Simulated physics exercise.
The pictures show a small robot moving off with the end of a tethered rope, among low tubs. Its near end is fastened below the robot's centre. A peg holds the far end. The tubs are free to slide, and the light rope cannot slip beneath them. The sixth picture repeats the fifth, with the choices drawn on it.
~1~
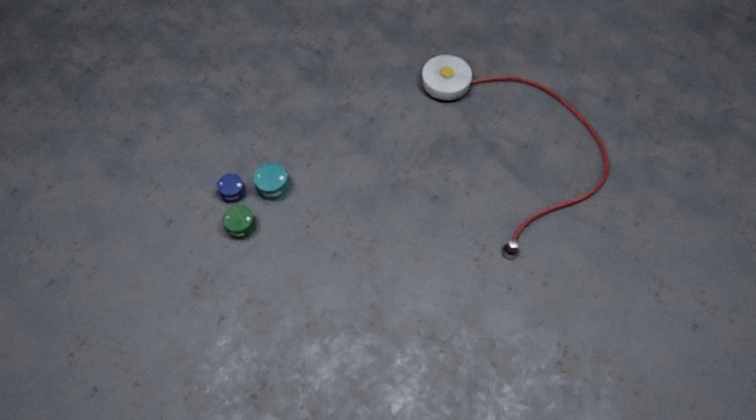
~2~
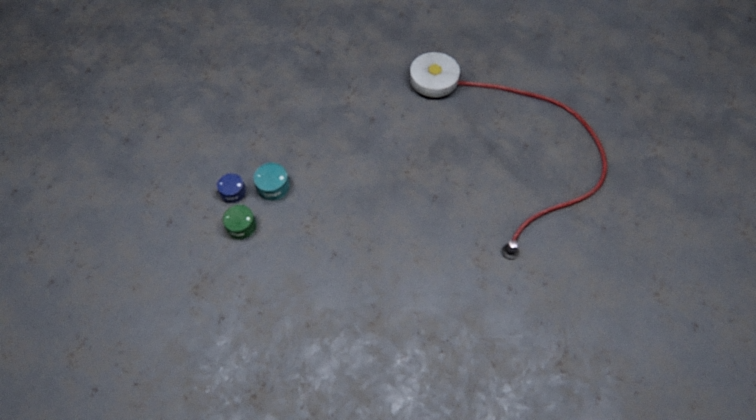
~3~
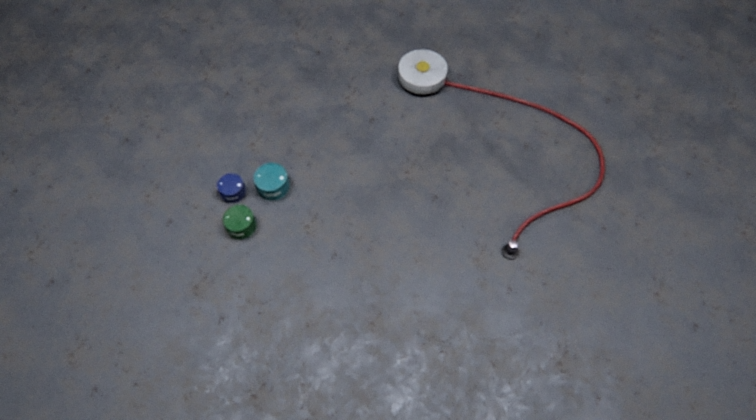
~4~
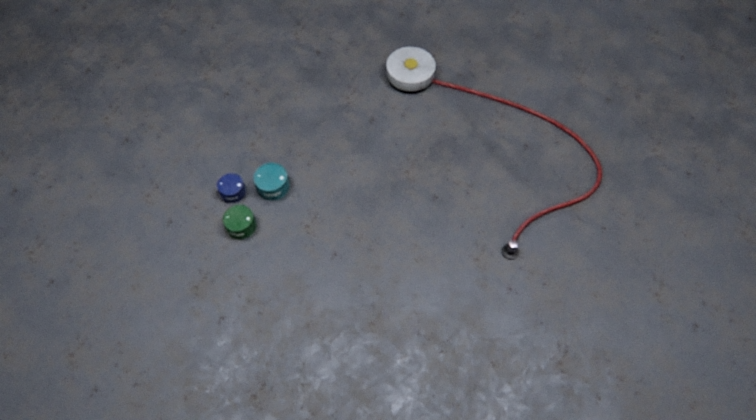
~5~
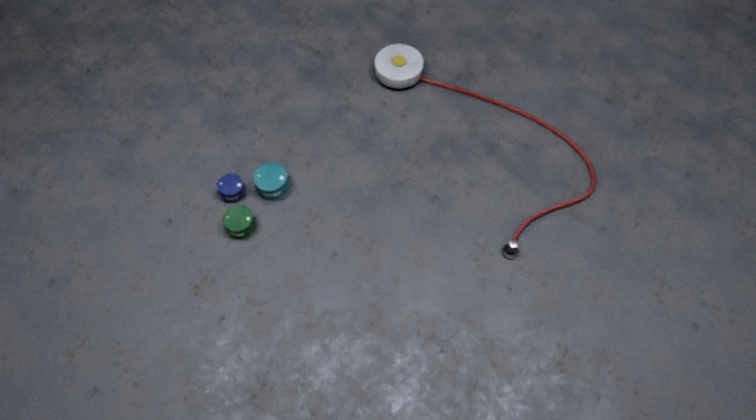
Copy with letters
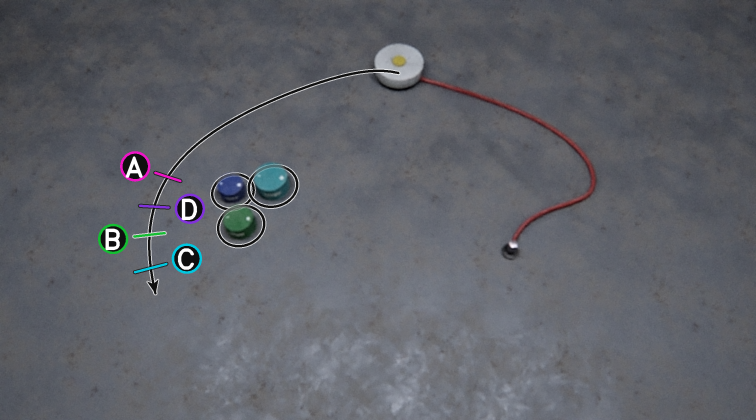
On a mottled grey floor, a round white robot trailing a red rope slides slowly left, while three small tubs stay still.
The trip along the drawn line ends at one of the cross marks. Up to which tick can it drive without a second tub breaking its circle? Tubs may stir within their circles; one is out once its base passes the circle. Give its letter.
Stop at B.
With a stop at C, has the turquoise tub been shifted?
Yes.
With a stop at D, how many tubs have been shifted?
By then, none.
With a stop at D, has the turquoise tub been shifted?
No.
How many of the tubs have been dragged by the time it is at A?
By then, none.
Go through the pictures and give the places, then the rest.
Turquoise tub (272, 182); green tub (240, 222); robot (446, 79), in the first picture.
Robot (434, 76); turquoise tub (272, 182), in the second picture.
Robot (422, 73); peg (512, 248), in the third picture.
Robot (411, 70); turquoise tub (272, 182), in the fourth picture.
Robot (399, 67); peg (512, 248); blue tub (232, 188); turquoise tub (272, 182), in the fifth picture.
On the marked copy, A at (168, 177); B at (150, 235); C at (151, 268); D at (154, 207); the route from (399, 73) via (219, 129) to (155, 294).
With B. Early on, robot (291, 87).
Further on, robot (190, 143).
At the end, robot (146, 230); none over the rings.
As for the rest, A is within the limit but short; C has two over the rings; D is within the limit but short.
